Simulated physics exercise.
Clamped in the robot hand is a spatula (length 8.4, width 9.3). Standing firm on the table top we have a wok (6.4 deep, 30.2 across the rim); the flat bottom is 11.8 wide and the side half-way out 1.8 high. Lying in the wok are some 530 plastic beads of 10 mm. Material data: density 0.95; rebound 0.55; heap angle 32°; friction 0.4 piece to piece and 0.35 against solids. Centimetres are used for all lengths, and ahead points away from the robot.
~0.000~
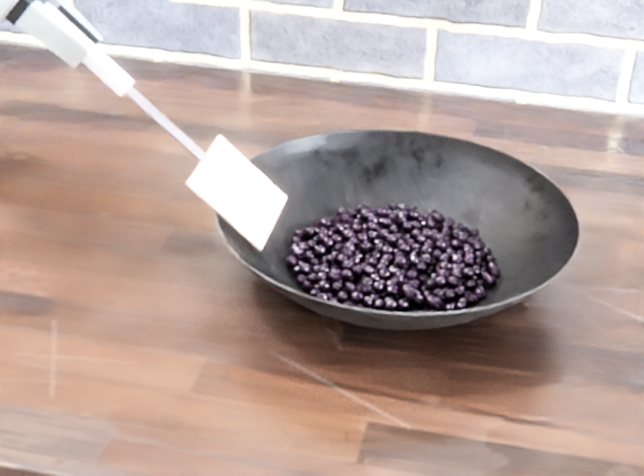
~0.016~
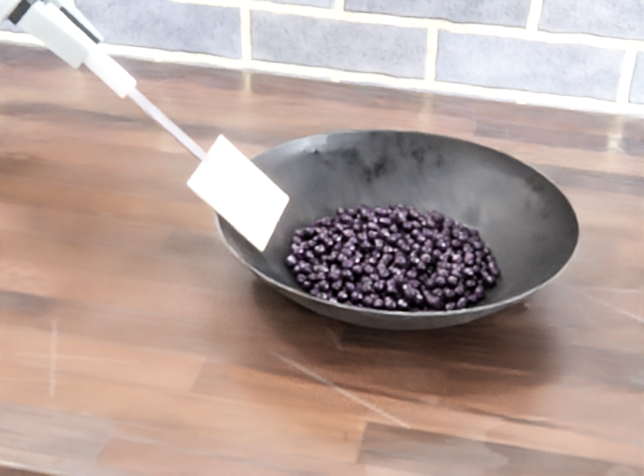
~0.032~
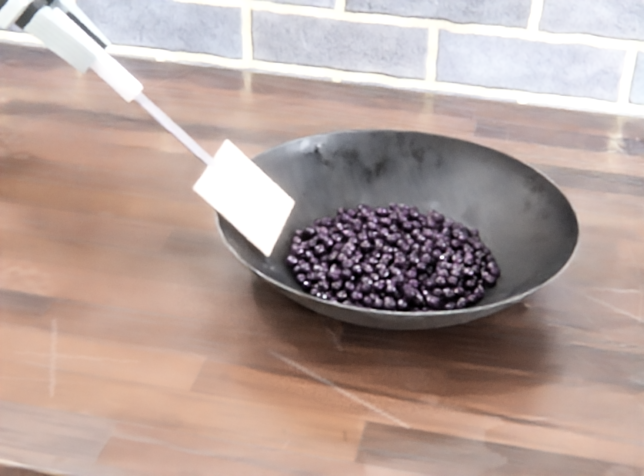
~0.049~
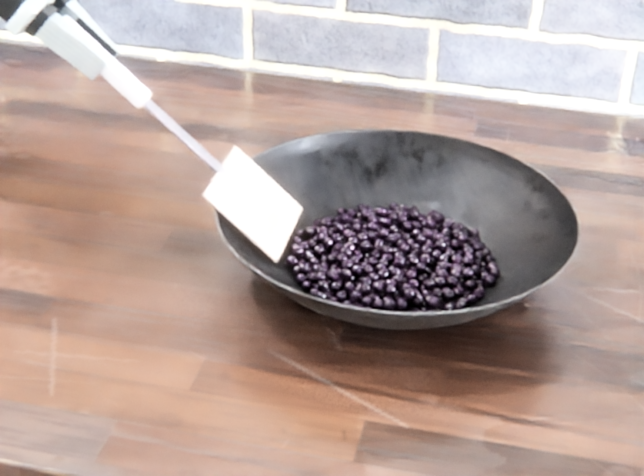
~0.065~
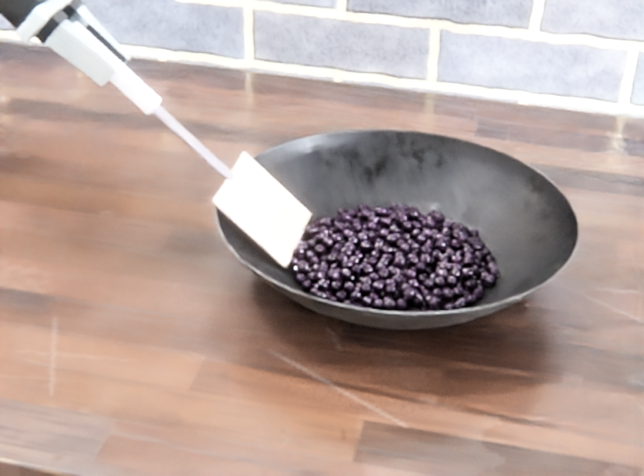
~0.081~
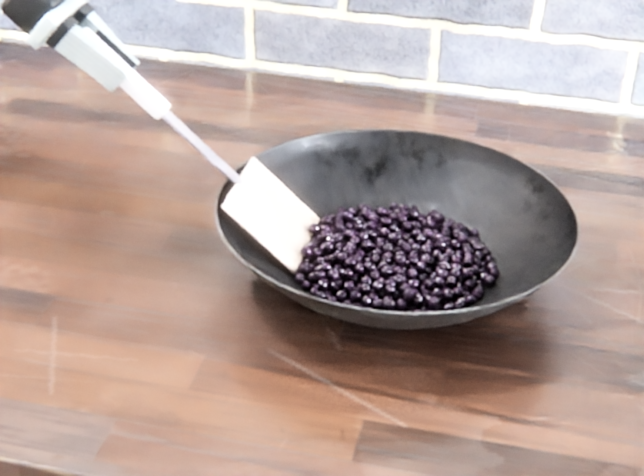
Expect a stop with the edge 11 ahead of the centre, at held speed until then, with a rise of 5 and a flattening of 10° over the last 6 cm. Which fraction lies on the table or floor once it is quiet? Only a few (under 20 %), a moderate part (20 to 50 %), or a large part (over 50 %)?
Only a few.
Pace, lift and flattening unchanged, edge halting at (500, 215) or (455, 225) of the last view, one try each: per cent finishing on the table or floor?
About 0 and 0 per cent.
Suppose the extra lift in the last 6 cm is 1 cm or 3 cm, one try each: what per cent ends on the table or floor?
It comes to around 10 per cent on the first try and around 10 per cent on the second.
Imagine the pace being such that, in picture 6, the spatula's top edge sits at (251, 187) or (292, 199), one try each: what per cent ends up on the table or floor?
I'd estimate close to 15 and 40 in a hundred.
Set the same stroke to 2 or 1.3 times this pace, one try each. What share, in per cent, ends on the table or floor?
Estimates in order: 25 per cent, 15 per cent.
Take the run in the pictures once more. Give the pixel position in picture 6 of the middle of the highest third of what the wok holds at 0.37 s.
It is centred at roughly (511, 250).
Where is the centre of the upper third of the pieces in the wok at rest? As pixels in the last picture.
About (483, 263).
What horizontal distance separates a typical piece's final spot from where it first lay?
The figure is about 4 cm.
After 0.22 s, sloping 41°, highest piece 4 above the table; 529 in the wok.
After 0.37 s, sloping 39°, highest piece 6 above the table; 529 in the wok.
After 0.64 s, sloping 31°, highest piece 5 above the table; 490 in the wok, 32 on the table or floor, 7 on the blade or in flight.
After 1.69 s, sloping 31°, highest piece 5 above the table; 490 in the wok, 39 on the table or floor.
At rest, 490 in the wok, 39 on the table or floor. That is 7 % on the table or floor.
